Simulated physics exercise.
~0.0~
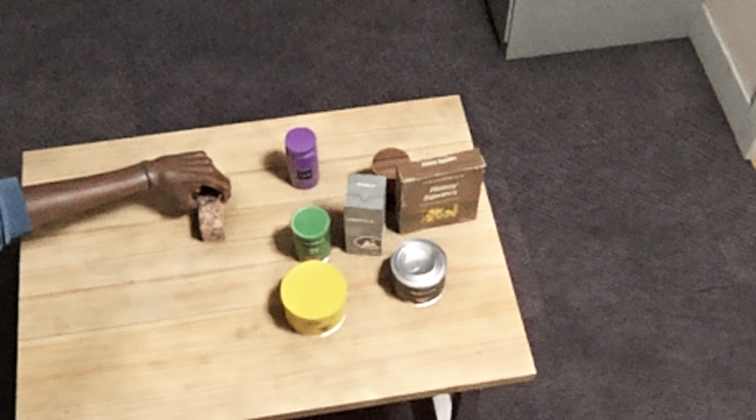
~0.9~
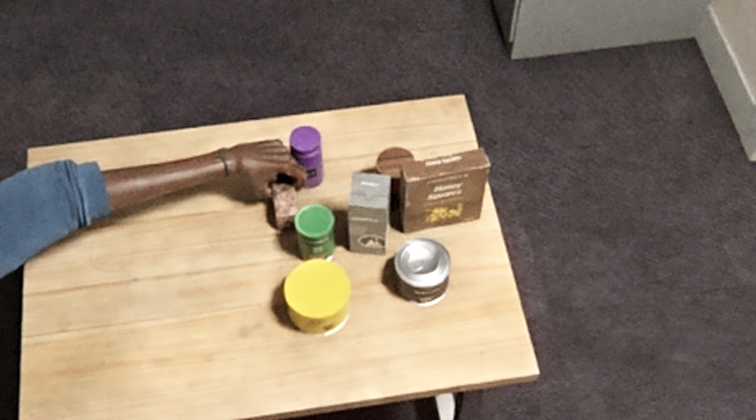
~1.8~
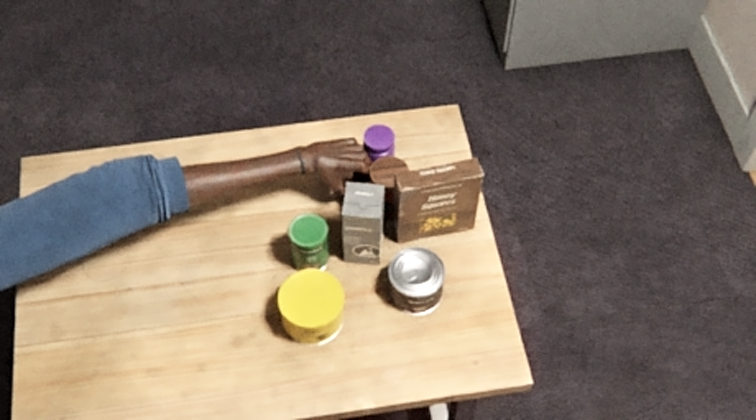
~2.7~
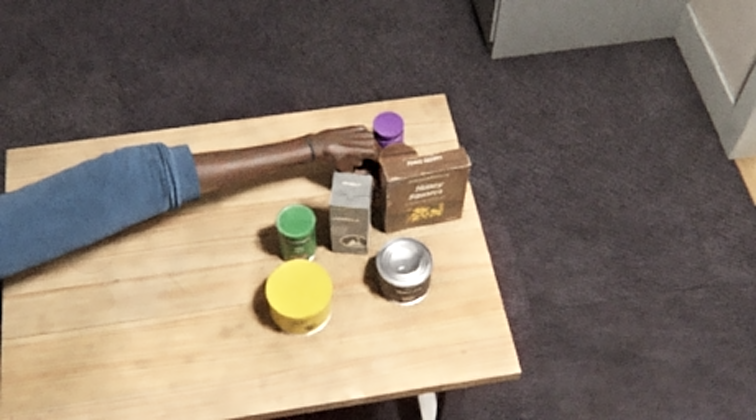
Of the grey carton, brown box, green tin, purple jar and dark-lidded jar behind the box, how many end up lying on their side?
None of them do. All of those things are still standing upright on the table at the end.
A hand slid a small brown block rightward across a wooden table, pushing the purple jar along the back until it stood behind the brown box. The jar stayed upright, the dark-lidded jar beside it shifted slightly, and everything remained on the table.
